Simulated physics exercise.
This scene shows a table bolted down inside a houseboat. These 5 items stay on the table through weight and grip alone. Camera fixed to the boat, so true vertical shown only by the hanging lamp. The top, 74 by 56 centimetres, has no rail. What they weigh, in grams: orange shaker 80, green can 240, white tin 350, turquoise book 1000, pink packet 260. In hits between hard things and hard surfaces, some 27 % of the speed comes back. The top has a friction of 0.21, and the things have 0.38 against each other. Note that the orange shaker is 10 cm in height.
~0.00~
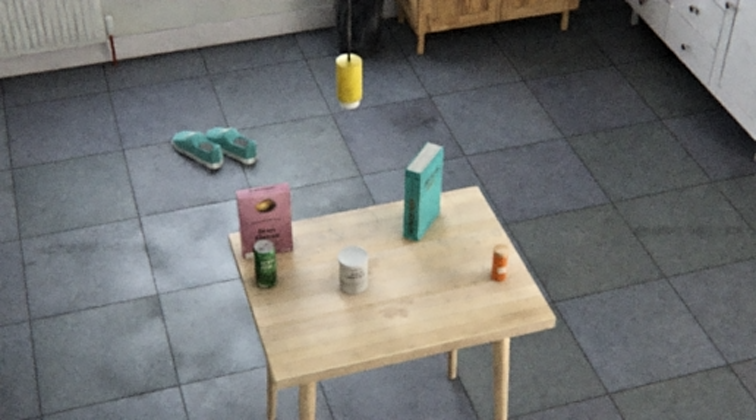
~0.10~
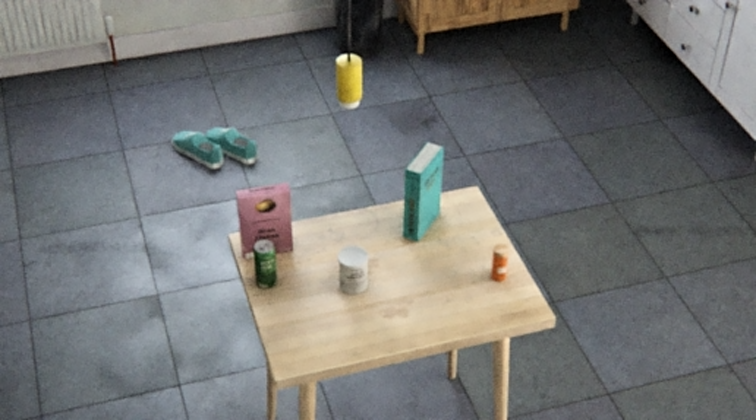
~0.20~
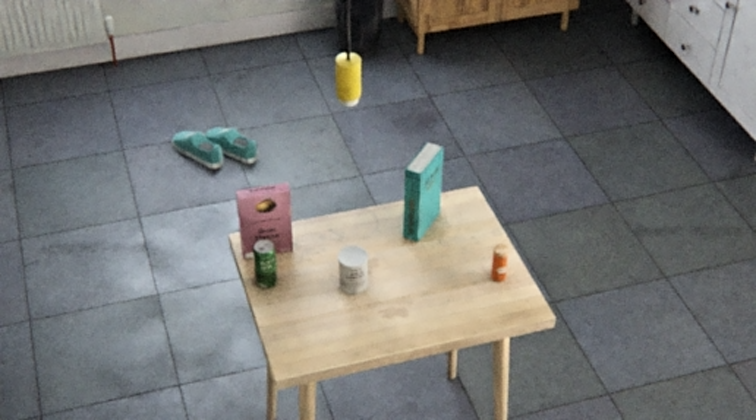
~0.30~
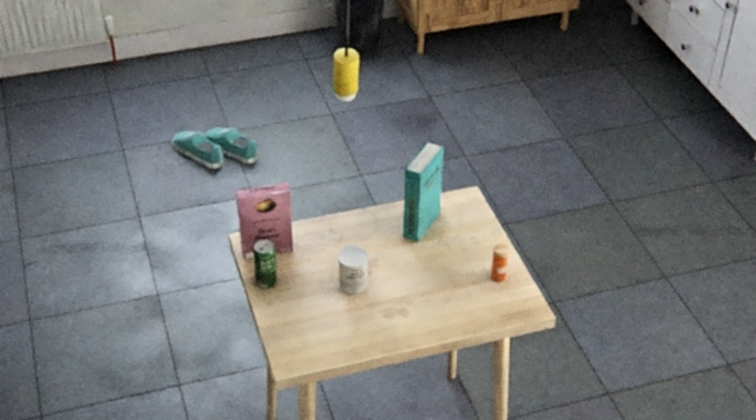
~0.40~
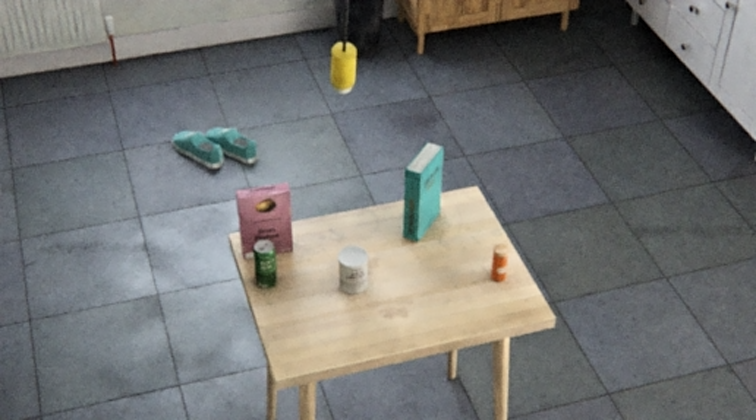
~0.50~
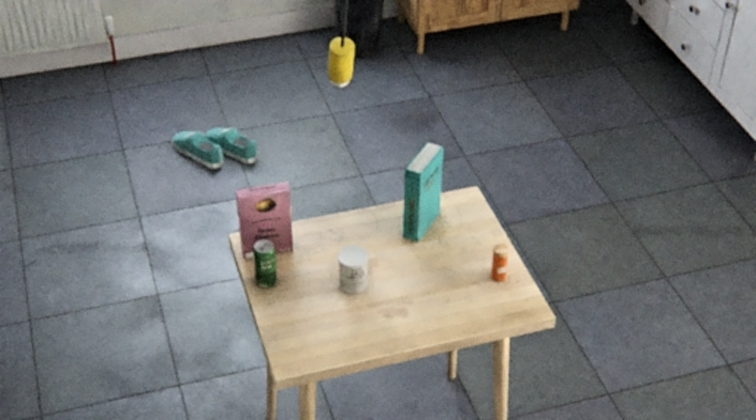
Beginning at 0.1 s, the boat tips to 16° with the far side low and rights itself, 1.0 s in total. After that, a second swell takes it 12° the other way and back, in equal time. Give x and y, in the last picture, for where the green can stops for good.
It stops near (261, 253) in the last picture.
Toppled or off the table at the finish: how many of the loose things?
The count is 1.
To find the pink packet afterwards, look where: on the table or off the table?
When everything stops, the pink packet is out of bounds.
Around 0.90 s, floor tilted 6°, far side down; pink packet now off the table; green can shifted 5 cm near (262, 254); turquoise book shifted 5 cm.
Around 1.20 s, floor tilted 1°, near side down; green can shifted 5 cm near (261, 253); turquoise book shifted 5 cm; orange shaker shifted 5 cm.
Finally (2.6 s), off the table, pink packet; the other 4 still in place (within 5 cm). Final places as that camera would see them, green can near (261, 253).
